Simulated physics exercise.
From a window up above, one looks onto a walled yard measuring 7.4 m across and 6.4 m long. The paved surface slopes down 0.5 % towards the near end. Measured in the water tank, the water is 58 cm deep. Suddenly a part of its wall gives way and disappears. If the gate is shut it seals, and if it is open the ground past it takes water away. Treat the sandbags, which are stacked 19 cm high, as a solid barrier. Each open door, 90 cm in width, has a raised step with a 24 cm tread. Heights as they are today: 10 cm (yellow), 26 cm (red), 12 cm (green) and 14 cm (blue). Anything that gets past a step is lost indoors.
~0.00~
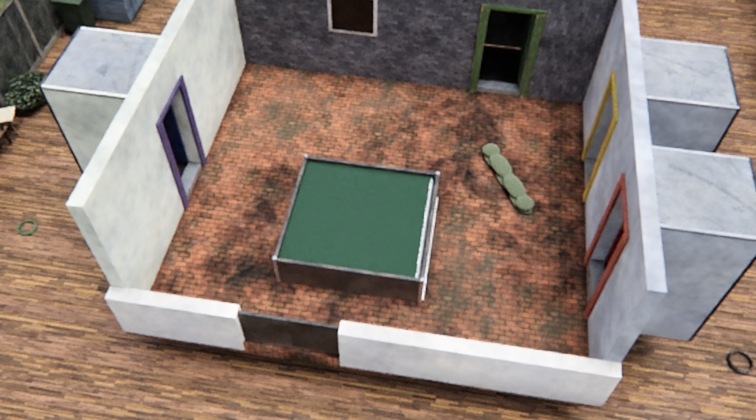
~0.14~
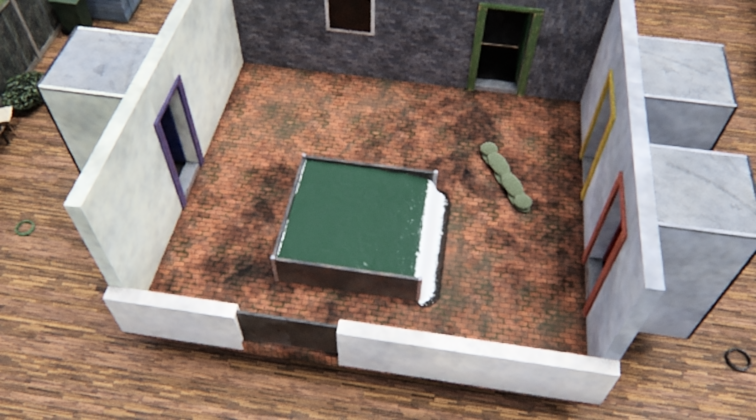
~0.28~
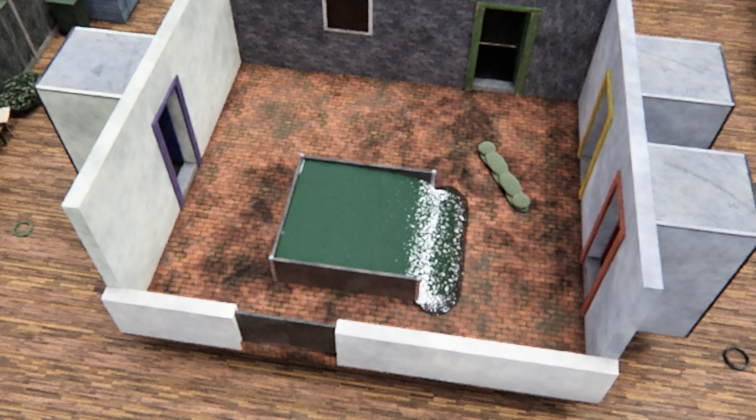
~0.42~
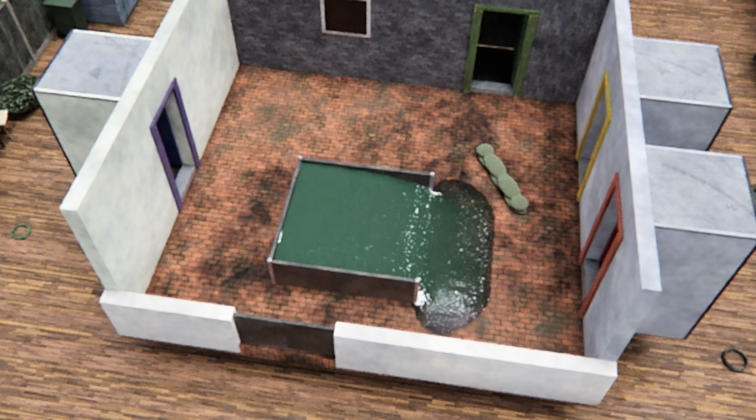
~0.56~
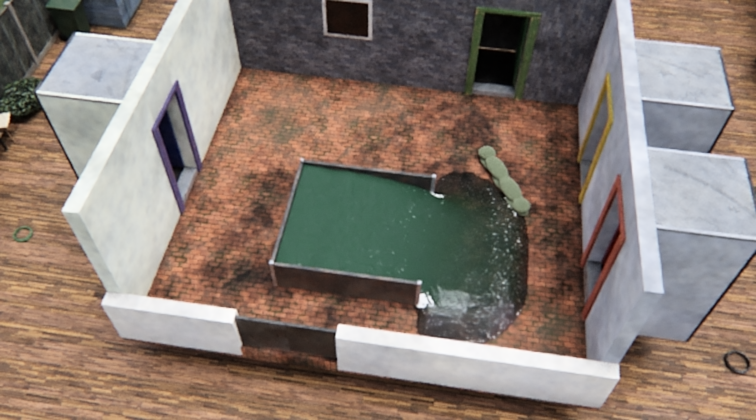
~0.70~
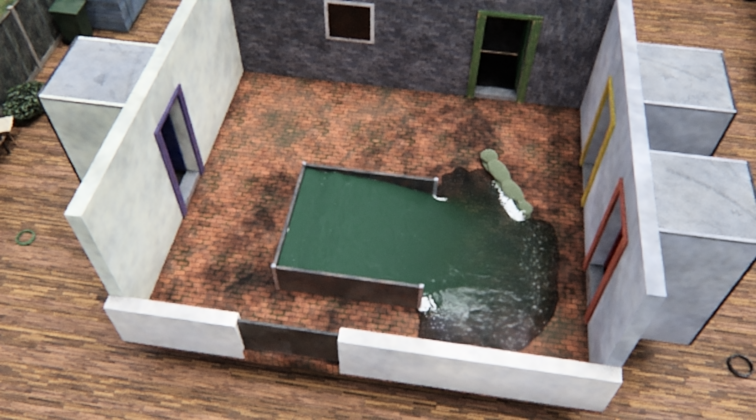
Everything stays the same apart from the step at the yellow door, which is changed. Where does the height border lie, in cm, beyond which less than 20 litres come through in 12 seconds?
It lies at roughly 6 cm.
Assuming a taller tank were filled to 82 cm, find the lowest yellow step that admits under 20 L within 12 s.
About 10.5 cm.
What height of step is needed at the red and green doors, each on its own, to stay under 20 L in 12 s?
About 30 cm at red and about 9.0 cm at green.
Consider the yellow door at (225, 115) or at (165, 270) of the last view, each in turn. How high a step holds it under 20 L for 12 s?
About 8.0 cm for the first and 11.5 cm for the second.
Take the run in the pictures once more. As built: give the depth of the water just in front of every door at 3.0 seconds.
In cm: Yellow 10, red 32, green 0, blue 0.
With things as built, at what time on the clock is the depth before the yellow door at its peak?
Crest at t of about 2.8 s.
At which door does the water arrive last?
Blue.
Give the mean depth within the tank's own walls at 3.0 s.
About 16 centimetres on average.
After 1.4 s water covers 25 % of the floor, deepest (38 cm) near (586, 266); it has not reached the yellow door.
After 3.0 s water covers 40 % of the floor, deepest (39 cm) near (589, 378); 10 cm at the yellow door, 0 litres in over its 10 cm step.
After 12.0 s water covers 95 % of the floor, deepest (12 cm) near (188, 206); 4 cm at the yellow door, 2 litres in over its 10 cm step.
At the yellow door as built, the water arrived by 1.6 s and peaked near 10 cm at 2.8 s.
With a step of 5.5 cm, 27 litres would have come in within the 12 s; with 7.5 cm, 9 litres. So under 20 litres takes about 6 cm.
